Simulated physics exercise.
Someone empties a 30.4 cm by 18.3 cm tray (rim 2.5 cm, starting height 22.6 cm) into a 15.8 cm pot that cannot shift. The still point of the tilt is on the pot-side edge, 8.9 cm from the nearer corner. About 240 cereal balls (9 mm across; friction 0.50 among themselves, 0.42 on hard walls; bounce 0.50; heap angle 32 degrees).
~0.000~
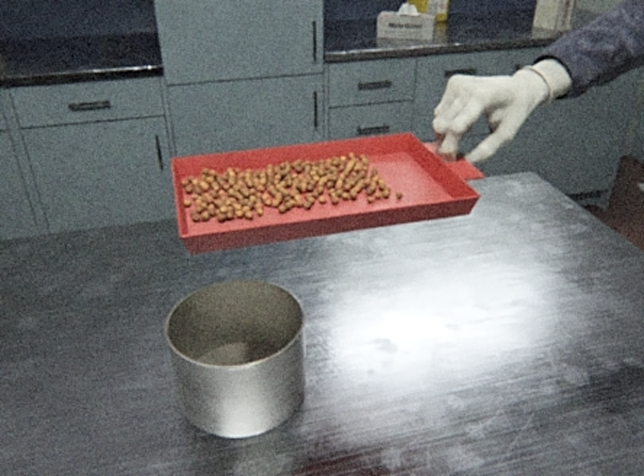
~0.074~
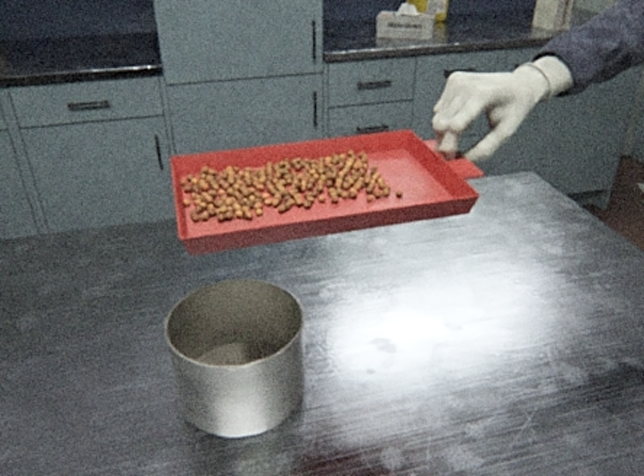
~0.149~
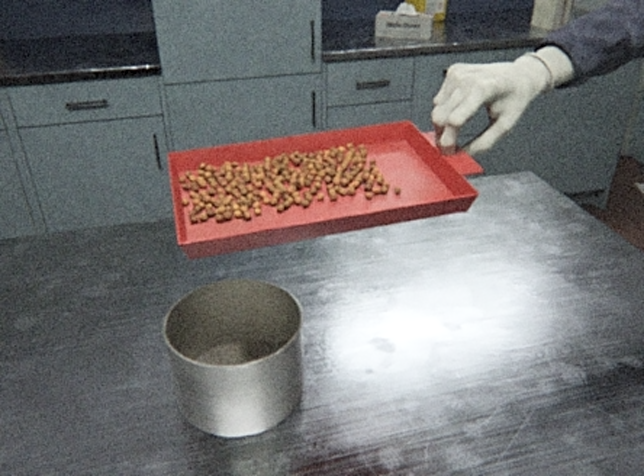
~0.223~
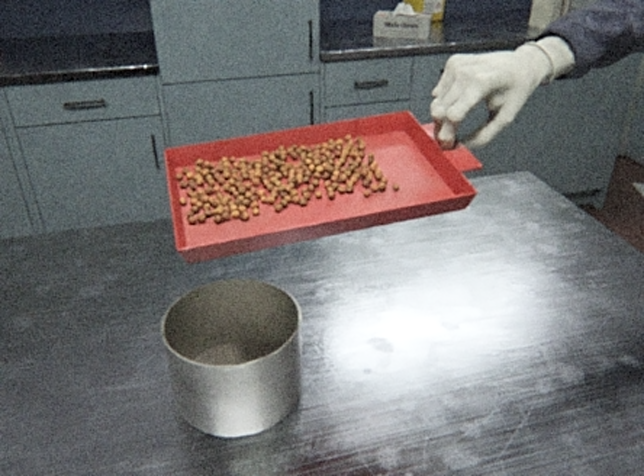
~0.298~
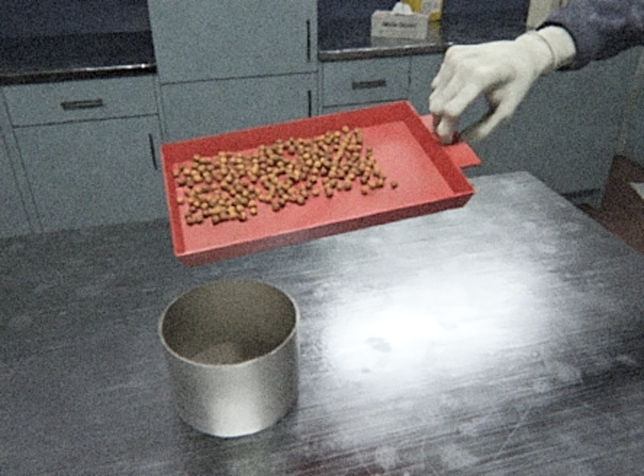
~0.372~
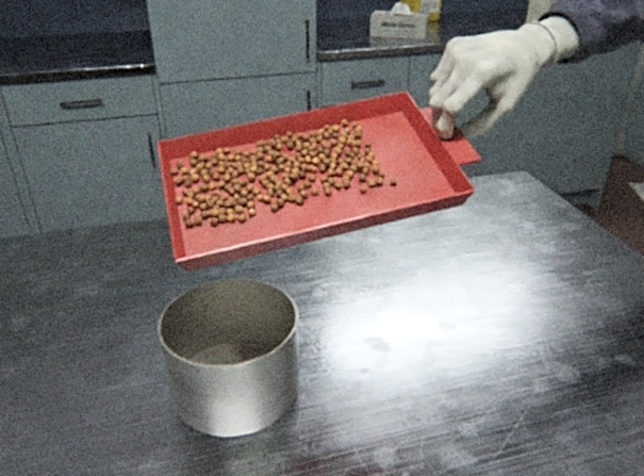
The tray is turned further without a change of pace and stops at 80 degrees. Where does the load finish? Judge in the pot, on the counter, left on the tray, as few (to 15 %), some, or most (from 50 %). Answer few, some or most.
Pot: Few, counter: Few, tray: Most.
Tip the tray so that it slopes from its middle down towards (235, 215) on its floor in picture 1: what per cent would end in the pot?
Some 0 per cent.
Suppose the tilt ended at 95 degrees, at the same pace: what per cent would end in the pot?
It would be near 80 per cent.
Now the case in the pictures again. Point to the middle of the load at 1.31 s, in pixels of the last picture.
At about (263, 220).
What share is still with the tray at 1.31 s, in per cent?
Some 100 per cent of the load.
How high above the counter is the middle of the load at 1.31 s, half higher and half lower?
Some 22 cm.
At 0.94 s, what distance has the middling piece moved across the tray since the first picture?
About 8 cm.
Then, at 0.94 s, tilt 47 degrees; the tray holds 100 %, the pot 0 %.
Then, at 1.31 s, tilt 66 degrees; the tray holds 100 %, the pot 0 %.
Then, at 1.78 s, tilt 80 degrees; the tray holds 100 %, the pot 0 %.
At rest (2.6 s), pot 5 %, counter 0 %, tray 95 %.
